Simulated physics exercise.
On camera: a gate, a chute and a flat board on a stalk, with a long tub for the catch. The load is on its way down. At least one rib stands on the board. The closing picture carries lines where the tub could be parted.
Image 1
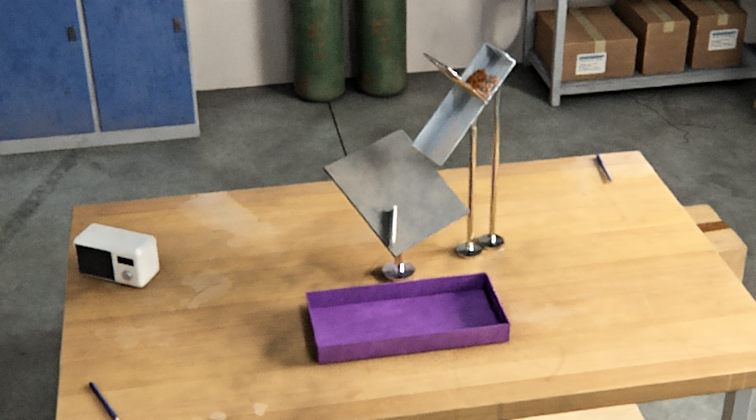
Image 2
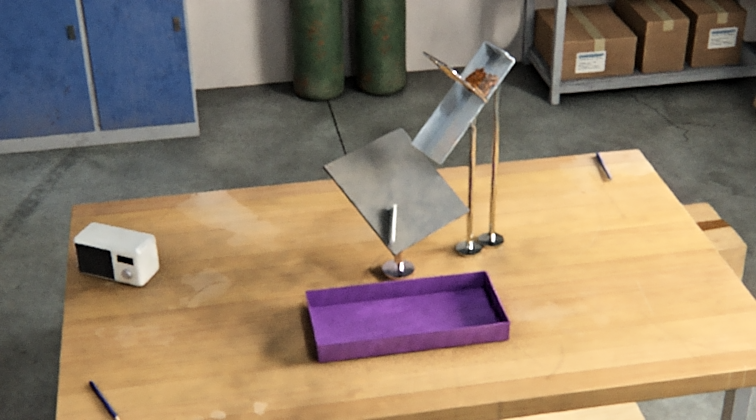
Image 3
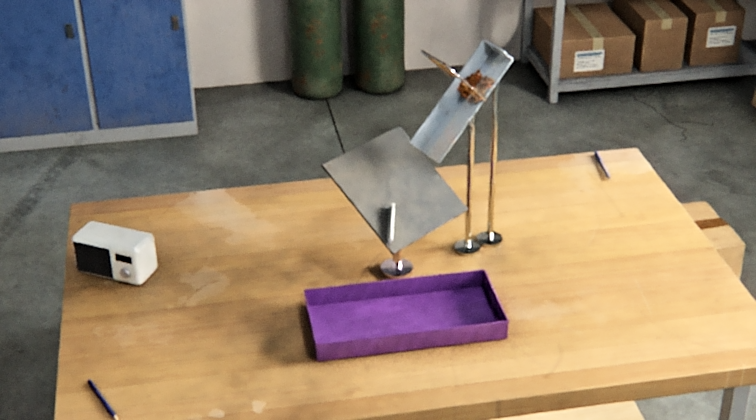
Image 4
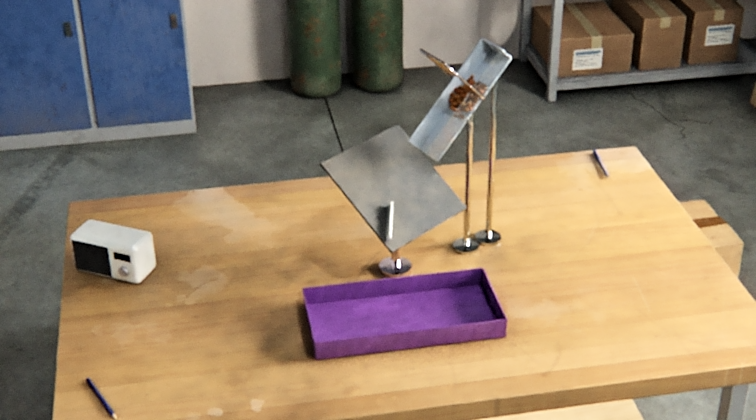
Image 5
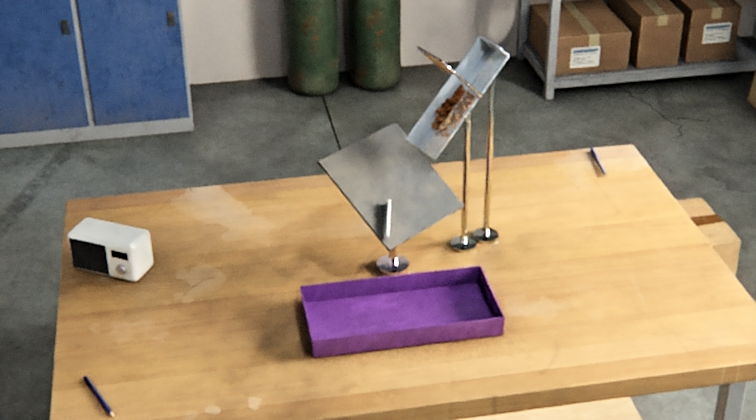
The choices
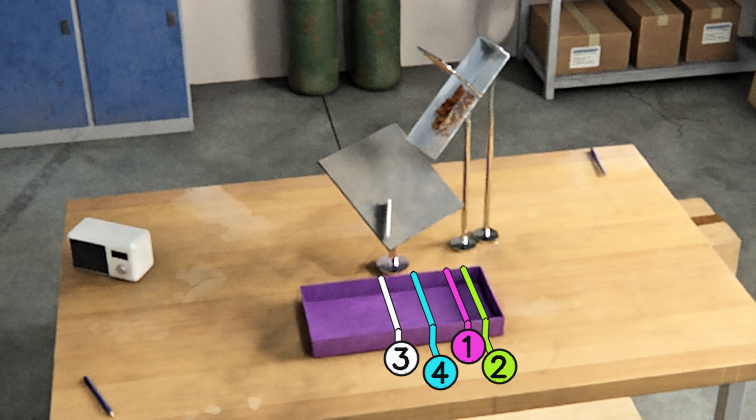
To begin with, a small clump of brown pieces sits near the top of a sloping metal chute, above a tilted gray board and an empty purple tub on a wooden table. The pieces then slide down and leftward along the chute, spreading into a longer cluster partway down, still inside it.
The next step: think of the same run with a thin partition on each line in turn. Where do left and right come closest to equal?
4 beats the others.
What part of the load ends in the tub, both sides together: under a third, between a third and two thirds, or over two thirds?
It is over two thirds.
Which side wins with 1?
Left.
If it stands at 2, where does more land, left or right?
Left.
On the marked copy, line 1 crosses the front rim at (467, 322); line 2 crosses the front rim at (485, 319); line 3 crosses the front rim at (398, 330); line 4 crosses the front rim at (432, 326).
For line 1, of what is caught, the larger part on the left of the divider, about a tenth on the right.
For line 2, of what is caught, almost all on the left of the divider, about a tenth on the right.
For line 3, of what is caught, about a tenth on the left of the divider, almost all on the right.
For line 4, of what is caught, roughly half on the left of the divider, roughly half on the right.
